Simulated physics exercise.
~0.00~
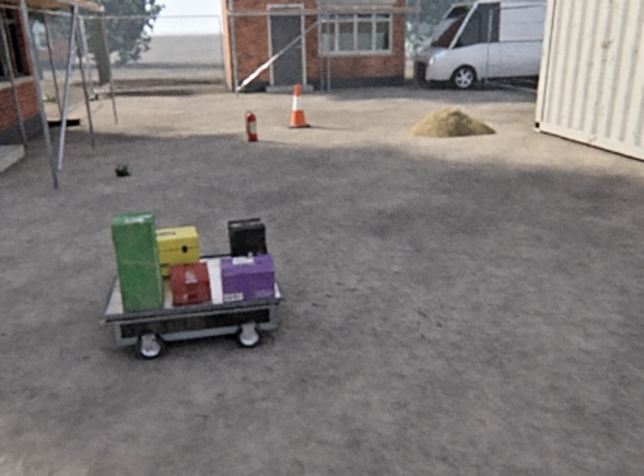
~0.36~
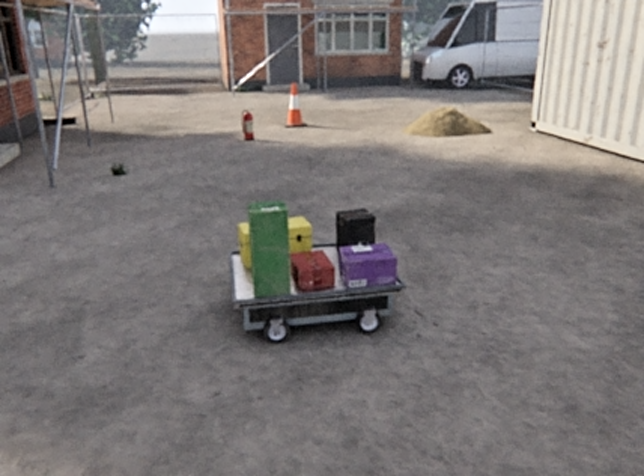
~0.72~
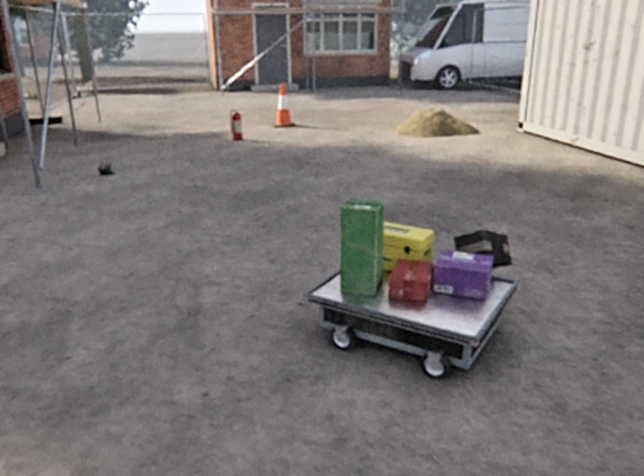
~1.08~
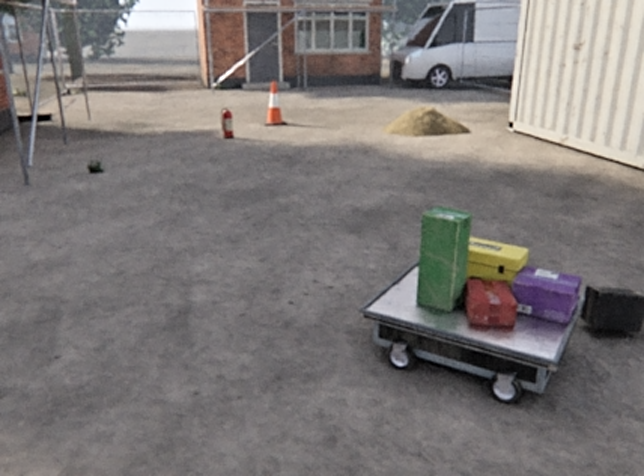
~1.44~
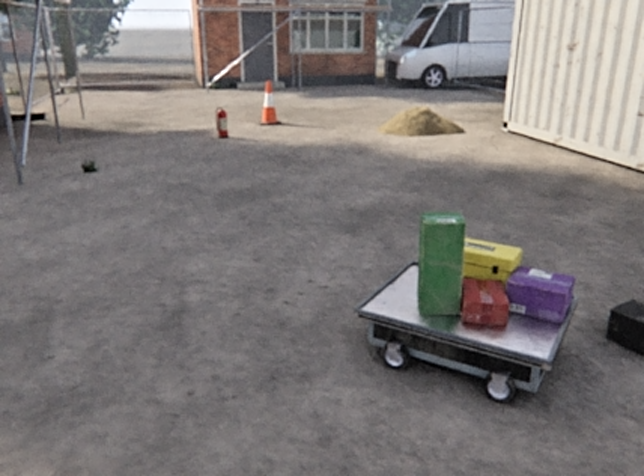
A flat wheeled cart rolls across a dirt yard, seen from slightly above, with a brick building, a white van, a traffic cone and a sand pile behind. It carries a tall green box at the left, a yellow toolbox and black box behind, and red and purple parcels in front. The cart moves right and swings round toward the viewer. As it turns, the black box tips and drops off the right side, landing on the ground. The cart stops with the other four shifted toward its edge, the green box and yellow toolbox still upright.
